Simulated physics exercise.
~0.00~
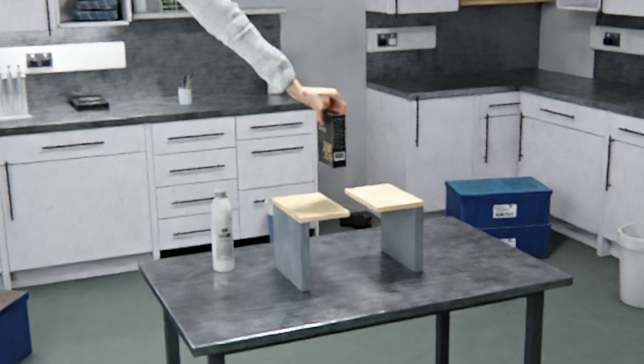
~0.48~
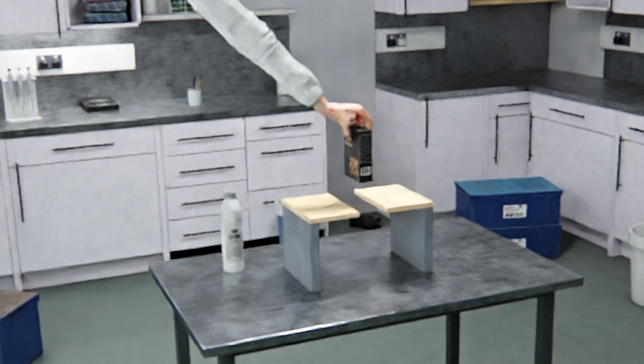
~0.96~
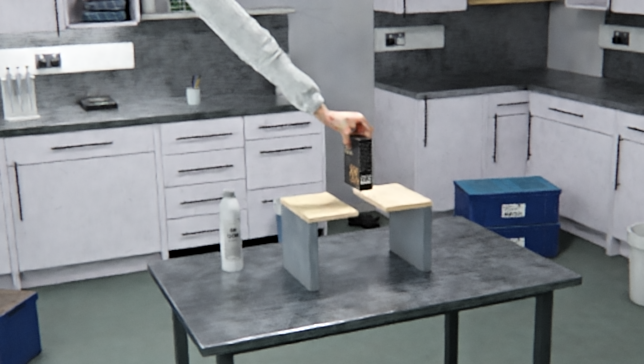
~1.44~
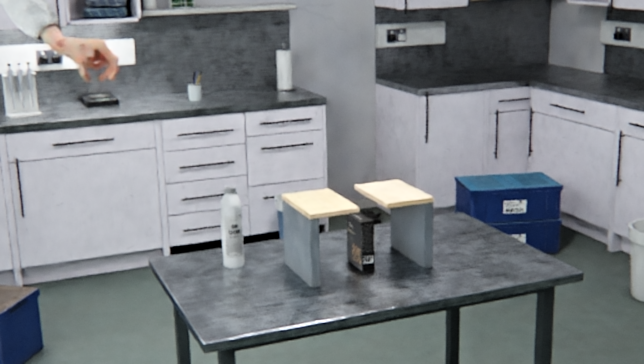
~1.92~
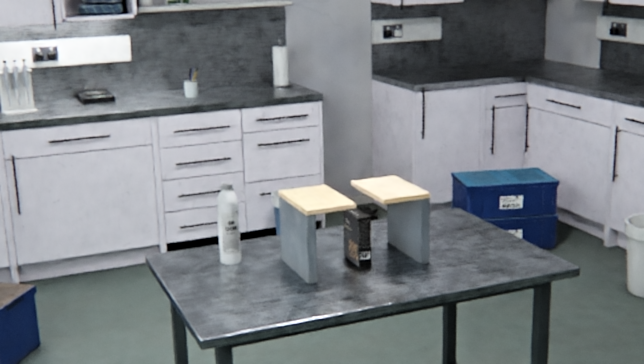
Hand releasing a black packet over the gap between two supports, the packet dropping through and standing upright on the table.
